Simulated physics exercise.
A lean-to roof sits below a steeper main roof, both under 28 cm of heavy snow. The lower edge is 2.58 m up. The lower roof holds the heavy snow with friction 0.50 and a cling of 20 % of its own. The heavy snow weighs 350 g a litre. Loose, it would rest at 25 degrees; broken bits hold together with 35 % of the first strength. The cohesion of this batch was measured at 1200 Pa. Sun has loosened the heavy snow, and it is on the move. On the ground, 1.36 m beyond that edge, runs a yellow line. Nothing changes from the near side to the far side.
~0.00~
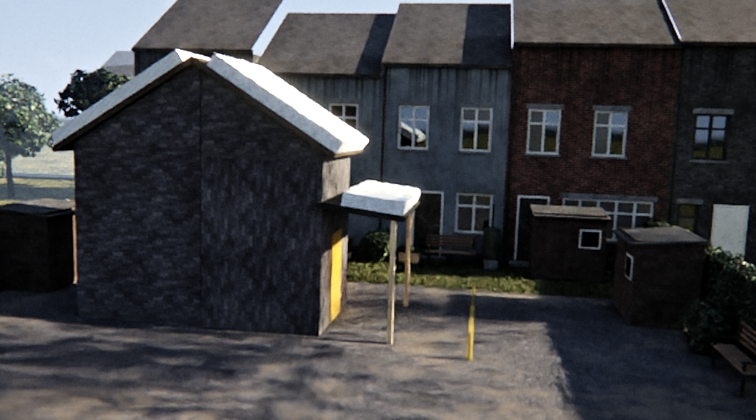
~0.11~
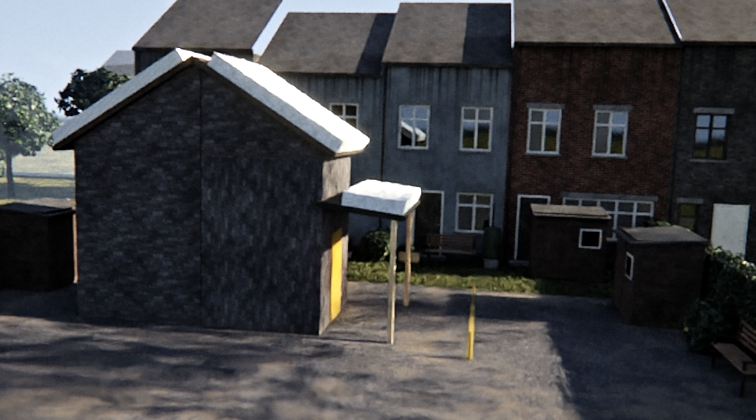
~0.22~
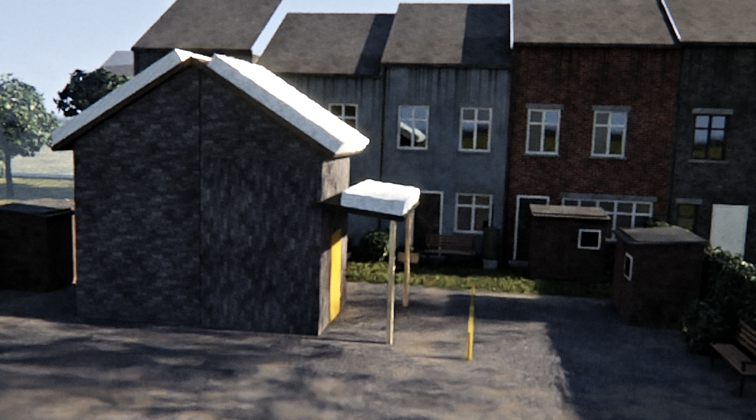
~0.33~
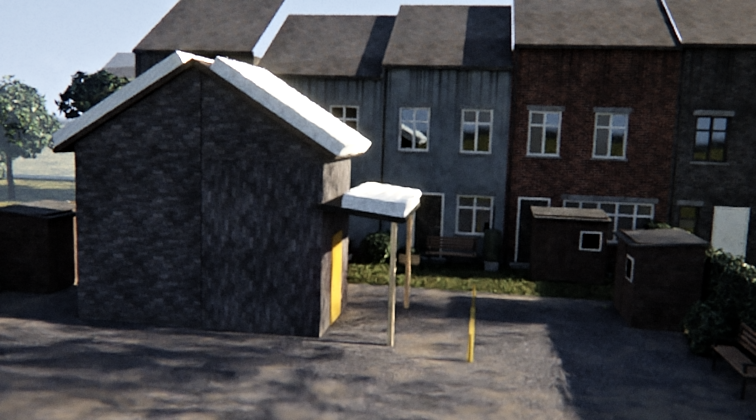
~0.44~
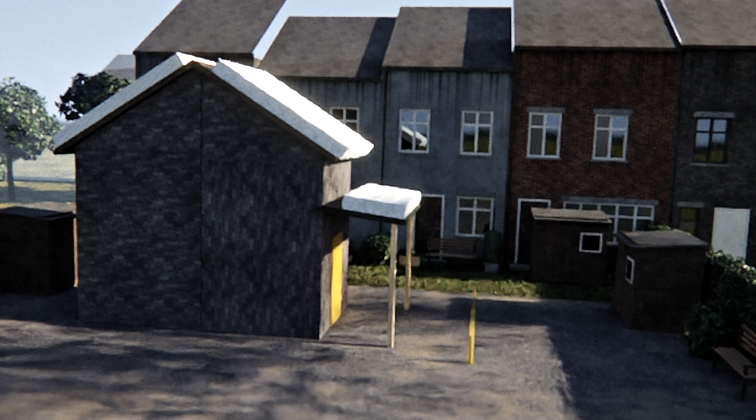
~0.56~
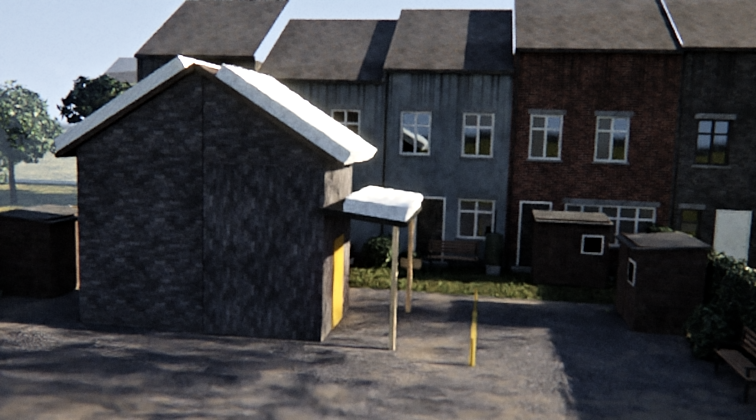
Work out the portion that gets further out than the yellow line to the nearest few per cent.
About 4 %.
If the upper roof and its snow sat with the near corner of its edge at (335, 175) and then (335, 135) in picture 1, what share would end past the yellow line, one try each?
In that order: 0 %, 20 %.
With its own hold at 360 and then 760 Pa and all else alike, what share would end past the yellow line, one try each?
In turn about 40 %, 16 %.
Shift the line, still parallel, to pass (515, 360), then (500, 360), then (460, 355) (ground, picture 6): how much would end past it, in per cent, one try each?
In turn about 0 %, 0 %, 10 %.
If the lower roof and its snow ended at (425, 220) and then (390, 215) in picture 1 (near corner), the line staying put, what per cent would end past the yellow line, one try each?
In turn about 0 %, 12 %.
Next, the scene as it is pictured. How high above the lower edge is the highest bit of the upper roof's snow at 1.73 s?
About 2.0 m.
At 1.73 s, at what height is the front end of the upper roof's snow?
Some 3.0 m.
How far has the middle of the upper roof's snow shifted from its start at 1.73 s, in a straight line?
Some 1.8 m.
By 1.09 s, none is below the lower edge and 0 % is past the line.
By 1.73 s, none is below the lower edge and 0 % is past the line.
By 2.36 s, 6 % is below the lower edge and 0 % is past the line.
By 3.00 s, 28 % is below the lower edge and 3 % is past the line.
By 6.00 s, at the end, 40 % is below the lower edge and 4 % is past the line.
